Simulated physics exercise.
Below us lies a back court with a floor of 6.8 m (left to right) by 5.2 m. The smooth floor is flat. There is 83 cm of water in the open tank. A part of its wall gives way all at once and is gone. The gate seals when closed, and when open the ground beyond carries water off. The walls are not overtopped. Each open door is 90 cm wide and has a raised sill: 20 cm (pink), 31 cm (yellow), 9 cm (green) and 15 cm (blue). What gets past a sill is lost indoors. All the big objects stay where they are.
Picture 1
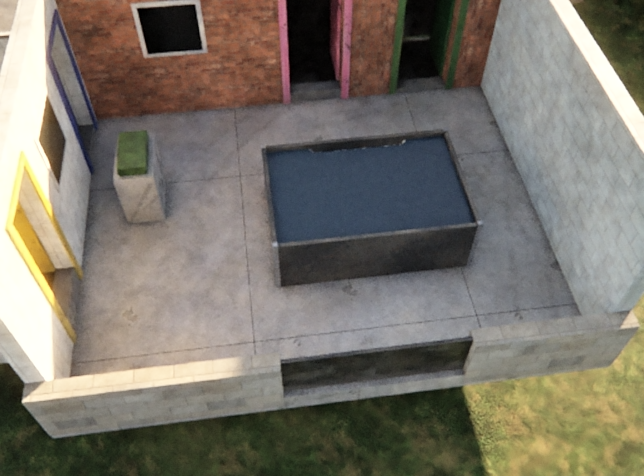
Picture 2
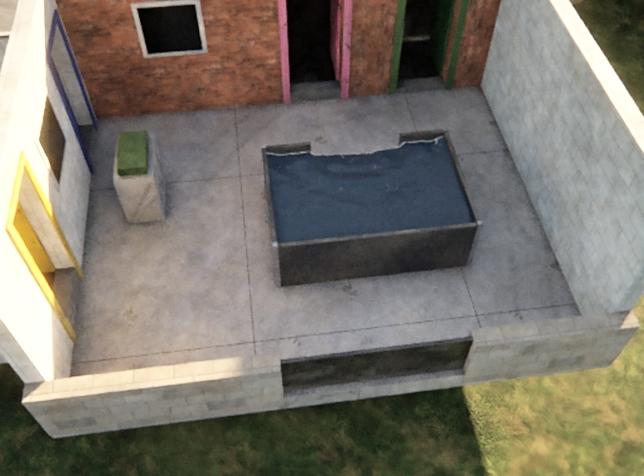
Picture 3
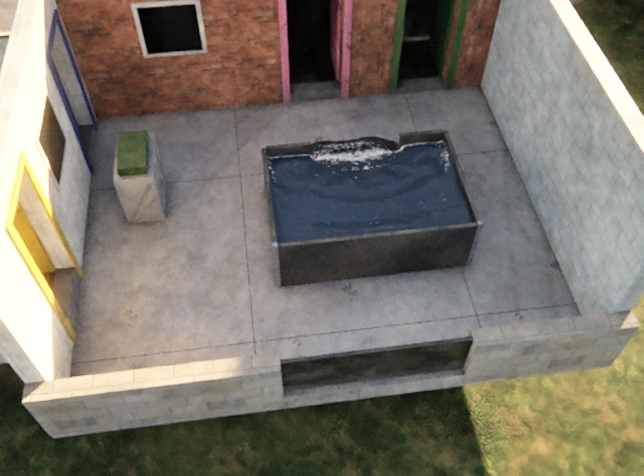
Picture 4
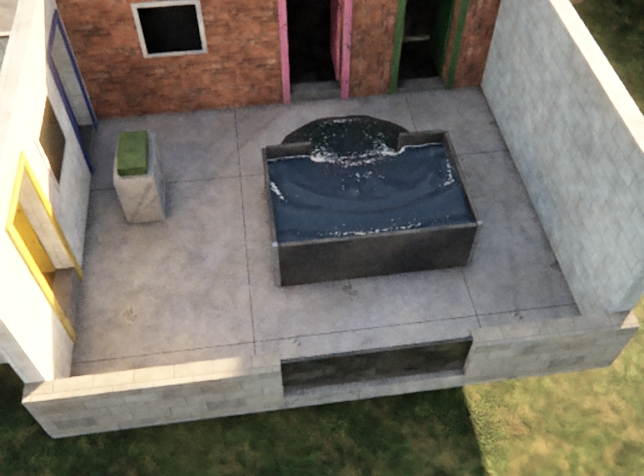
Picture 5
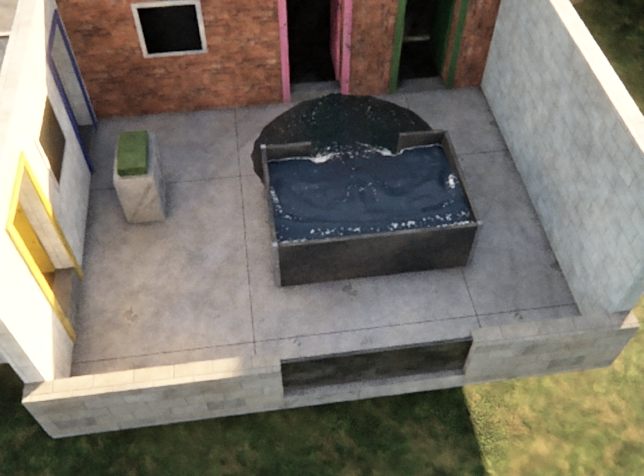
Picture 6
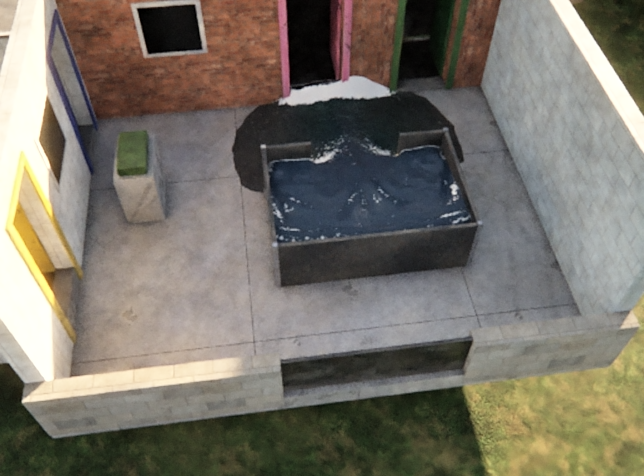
At first, a dark rectangular tank of still blue water stands whole in a walled court. Then a section of its far wall disappears, the surface churns with white foam, and water pours through the gap, spreading in a widening dark sheet across the grey floor to the pink-framed doorway.
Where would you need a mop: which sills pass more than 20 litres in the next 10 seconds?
Within that time: At the pink door it passes the limit; at the yellow door it does not reach the limit; at the green door it passes the limit; at the blue door it goes over the limit.
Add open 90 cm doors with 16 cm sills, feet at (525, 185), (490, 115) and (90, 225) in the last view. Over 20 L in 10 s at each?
In turn: Not over, over, not over.
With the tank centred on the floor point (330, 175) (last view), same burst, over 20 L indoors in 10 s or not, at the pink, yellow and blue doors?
Against that limit: Pink over, yellow under, blue past it.
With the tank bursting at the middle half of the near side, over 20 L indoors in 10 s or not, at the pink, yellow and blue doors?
Against that limit: Pink below, yellow not over, blue under.
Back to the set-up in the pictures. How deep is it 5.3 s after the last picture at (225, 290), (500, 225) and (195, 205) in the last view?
Roughly 2, 7 and 5 cm, in turn.
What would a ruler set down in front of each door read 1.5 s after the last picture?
Depths in cm: Pink 40, yellow 0, green 21, blue 24.
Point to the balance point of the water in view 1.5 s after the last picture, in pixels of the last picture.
Near (349, 173).
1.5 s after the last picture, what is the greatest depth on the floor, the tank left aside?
Up to some 44 cm.
Then, 0.7 s after the last picture water covers 25 % of the floor and is deepest (50 cm) near (328, 100); pink door 50 cm at the sill, 129 L in, yellow door not reached, green door 24 cm at the sill, 19 L in, blue door not reached.
Then, 1.5 s after the last picture water covers 35 % of the floor and is deepest (44 cm) near (467, 87); pink door 40 cm at the sill, 274 L in, yellow door not reached, green door 21 cm at the sill, 80 L in, blue door 24 cm at the sill, 1 L in.
Then, 2.8 s after the last picture water covers 65 % of the floor and is deepest (31 cm) near (328, 100); pink door 30 cm at the sill, 359 L in, yellow door 2 cm at the sill, 0 L in, green door 21 cm at the sill, 133 L in, blue door 24 cm at the sill, 53 L in.
Then, 5.3 s after the last picture water covers 95 % of the floor and is deepest (20 cm) near (521, 350); pink door 18 cm at the sill, 389 L in, yellow door 6 cm at the sill, 0 L in, green door 14 cm at the sill, 193 L in, blue door 18 cm at the sill, 103 L in.
Then, 9.3 s after the last picture water covers 95 % of the floor and is deepest (20 cm) near (82, 275); pink door 9 cm at the sill, 389 L in, yellow door 16 cm at the sill, 0 L in, green door 9 cm at the sill, 216 L in, blue door 10 cm at the sill, 107 L in.
